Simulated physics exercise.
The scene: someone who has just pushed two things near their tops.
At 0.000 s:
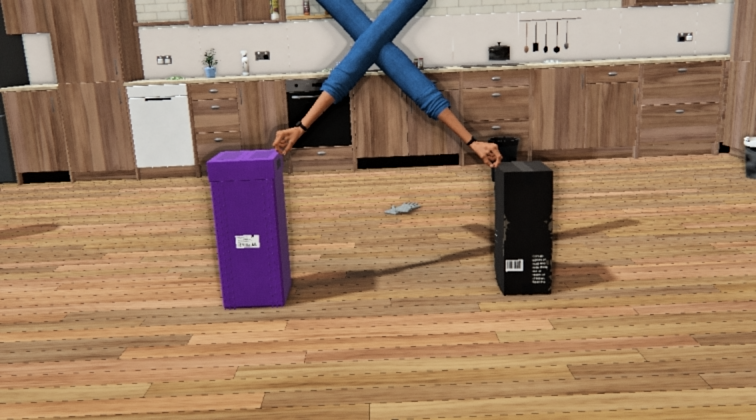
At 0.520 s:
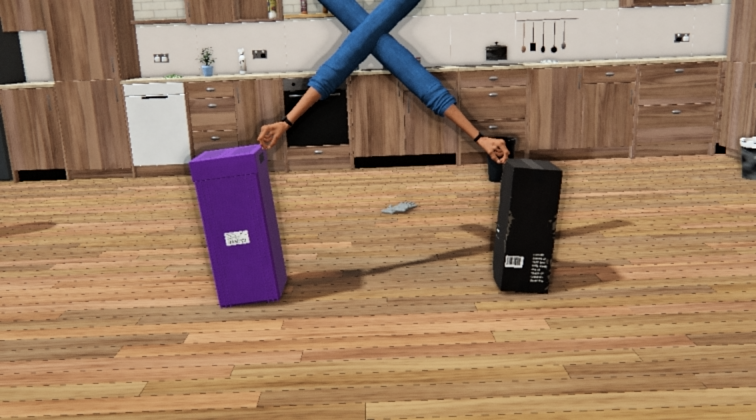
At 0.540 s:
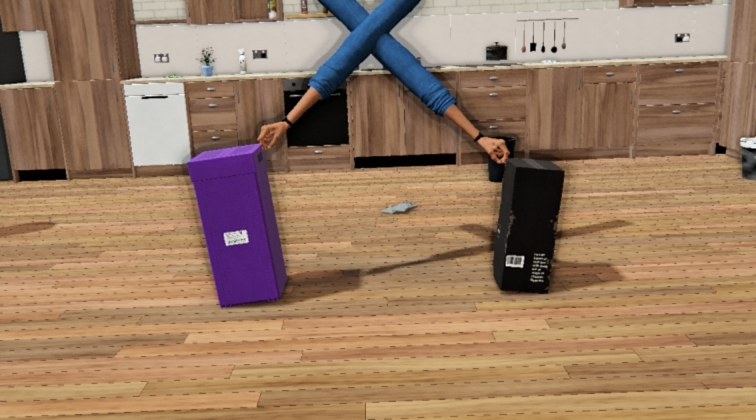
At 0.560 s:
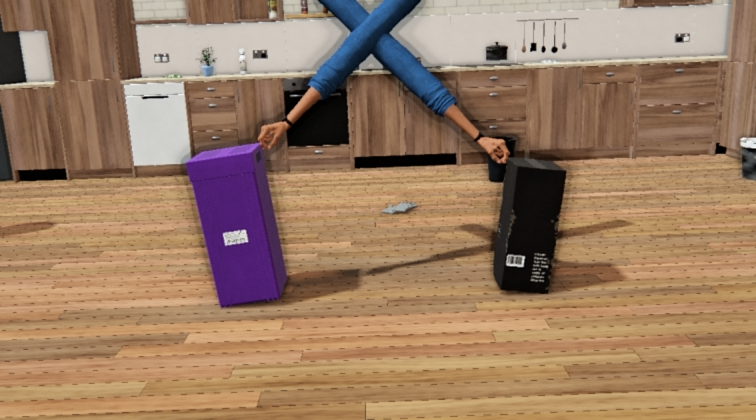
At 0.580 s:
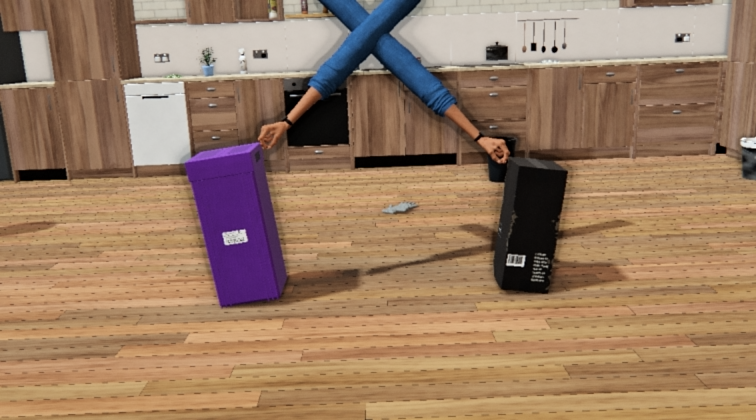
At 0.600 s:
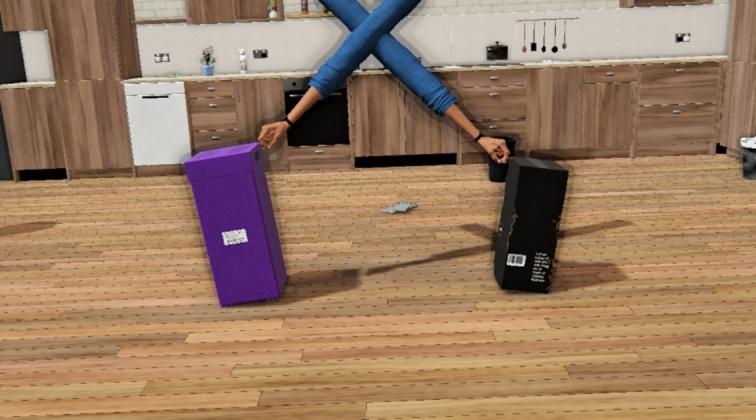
Purple and black boxes tilting slightly outward, left and right, as crossed blue-sleeved arms push near their tops in a kitchen.
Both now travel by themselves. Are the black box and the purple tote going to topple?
In the end the black box settles on its feet, the purple tote settles on its feet.
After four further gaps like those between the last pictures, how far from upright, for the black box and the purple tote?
About 8° and 8°.
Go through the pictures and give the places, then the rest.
Black box (522, 227) upright; purple tote (253, 228) upright, in the first frame.
Black box (525, 225) 6° off upright; purple tote (242, 225) 5° off upright, in the second frame.
Black box (526, 225) 6° off upright; purple tote (241, 225) 6° off upright, in the third frame.
Black box (527, 225) 7° off upright; purple tote (241, 224) 7° off upright, in the fourth frame.
Black box (528, 224) 8° off upright; purple tote (240, 224) 7° off upright, in the fifth frame.
Black box (528, 224) 8° off upright; purple tote (240, 224) 7° off upright, in the sixth frame.
After 0.84 s, black box 2° off upright near (522, 226); purple tote upright near (251, 227).
After 1.16 s, black box upright near (519, 227); purple tote upright near (247, 226).
At rest (2.1 s), the black box rocks back upright, near (519, 227); the purple tote rocks back upright, near (250, 227).
